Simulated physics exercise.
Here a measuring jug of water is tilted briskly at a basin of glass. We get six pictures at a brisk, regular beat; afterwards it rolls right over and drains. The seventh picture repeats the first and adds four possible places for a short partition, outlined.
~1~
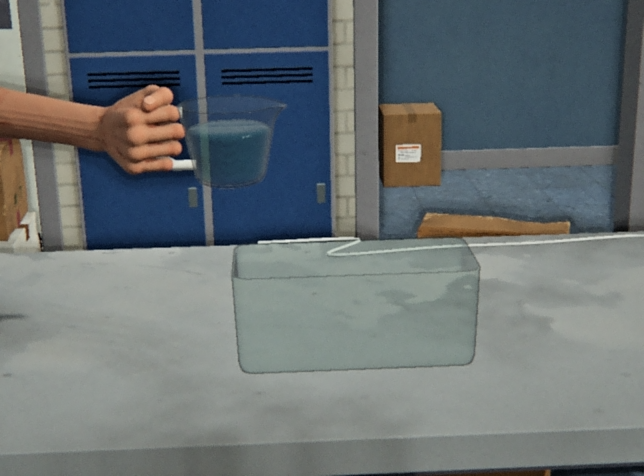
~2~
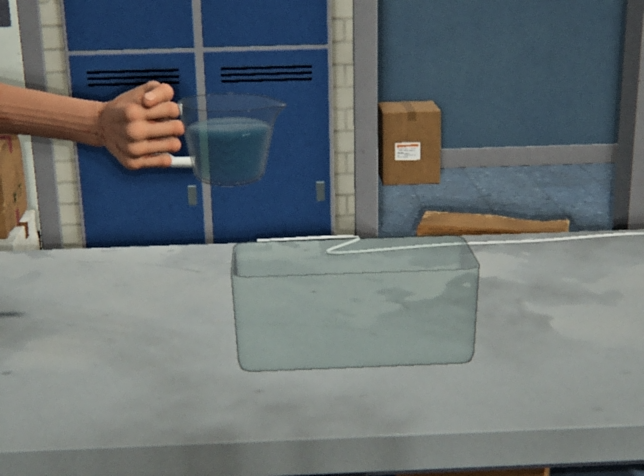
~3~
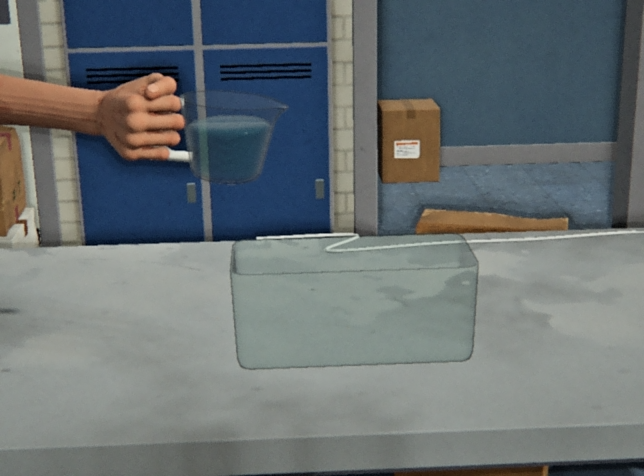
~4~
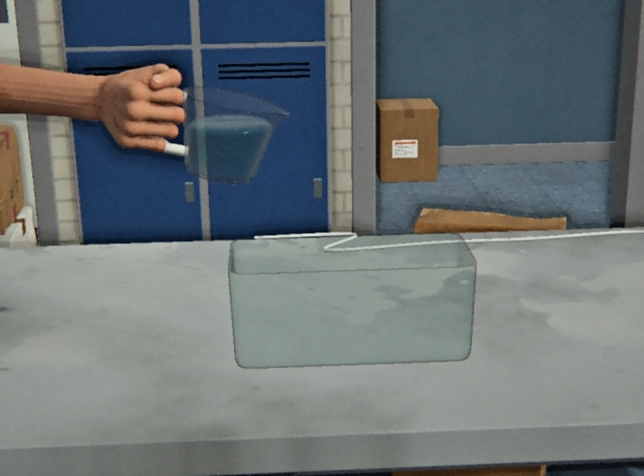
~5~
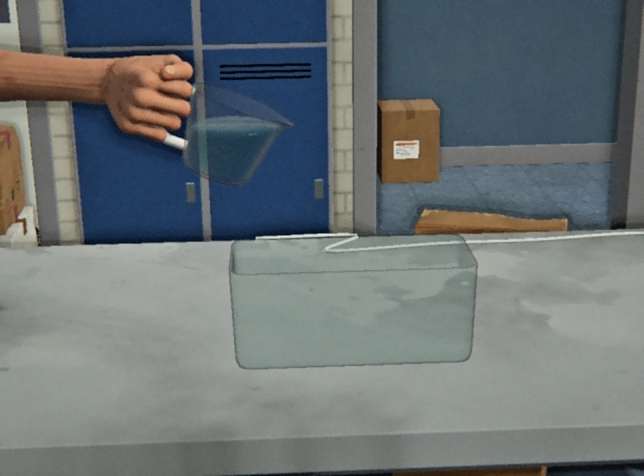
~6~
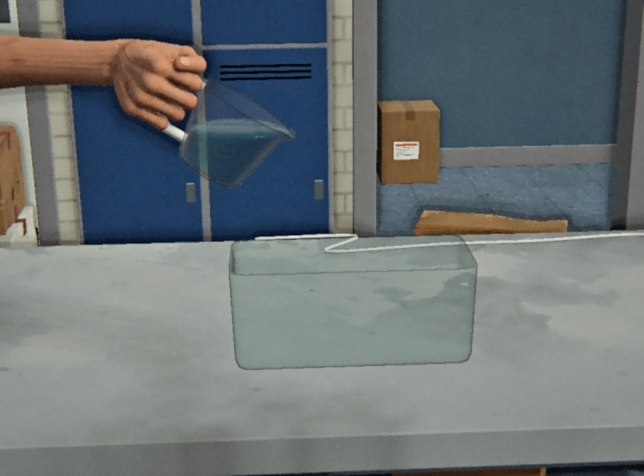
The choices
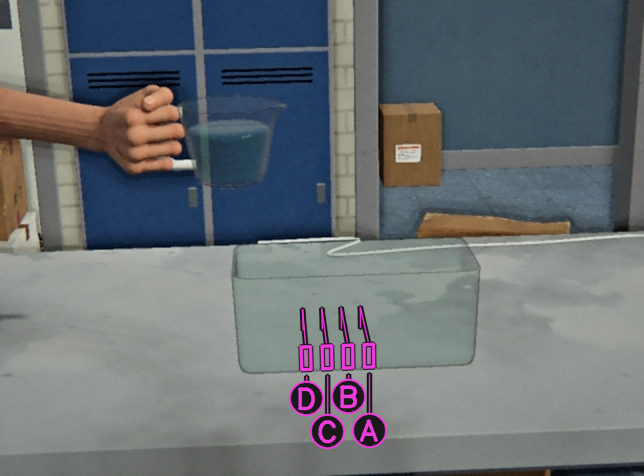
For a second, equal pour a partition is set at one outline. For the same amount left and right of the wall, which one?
Go for B.
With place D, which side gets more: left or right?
The right side.
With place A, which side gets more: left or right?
The left one.
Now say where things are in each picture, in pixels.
The first frame shows upright, lip at (285, 105); basin from (239, 371) to (475, 362); nothing has left yet.
The second frame shows upright, lip at (285, 105); nothing has left yet.
The third frame shows tipped about 6°, lip at (287, 107); nothing has left yet.
The fourth frame shows tipped about 13°, lip at (288, 113); nothing has left yet.
The fifth frame shows tipped about 22°, lip at (293, 124); nothing has left yet.
The sixth frame shows tipped about 33°, lip at (294, 137); nothing has left yet.
In magenta, A at (369, 374); B at (348, 374); C at (327, 375); D at (306, 376).
With A, about 89 % ends left of the wall and 8 % right of it; 3 % is lost outside.
With B, about 44 % ends left of the wall and 55 % right of it.
With C, about 17 % ends left of the wall and 83 % right of it.
With D, about 7 % ends left of the wall and 92 % right of it.
